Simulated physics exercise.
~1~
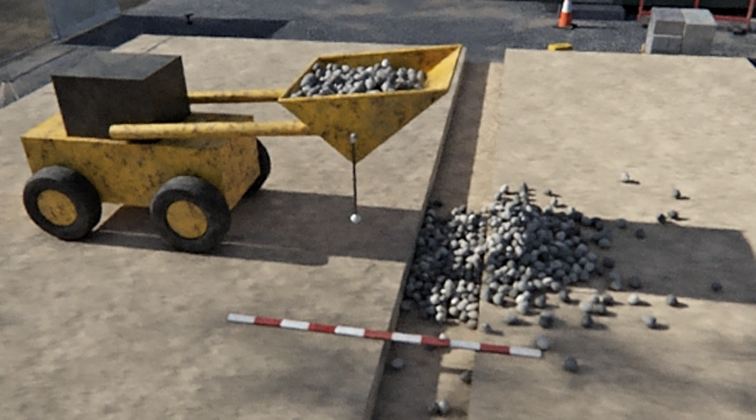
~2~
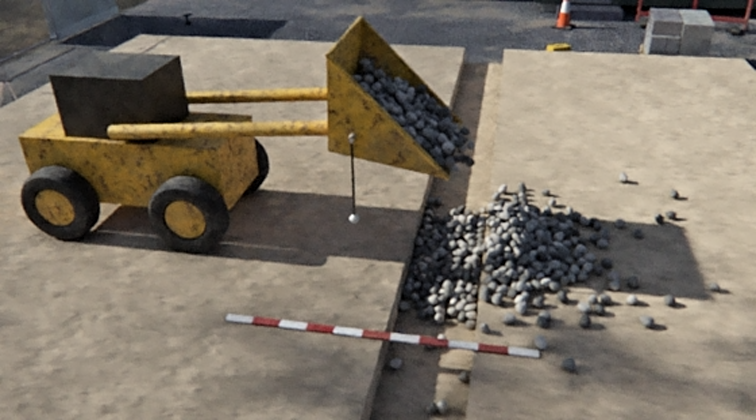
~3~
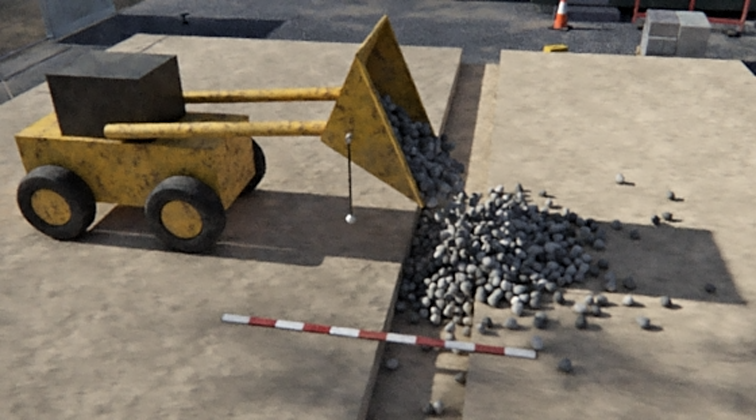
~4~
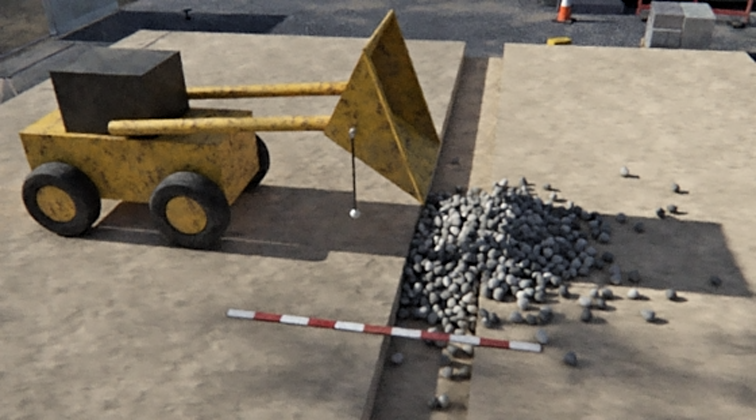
A yellow loader tips its bucket forward, pouring gray stones onto the pile over the trench.
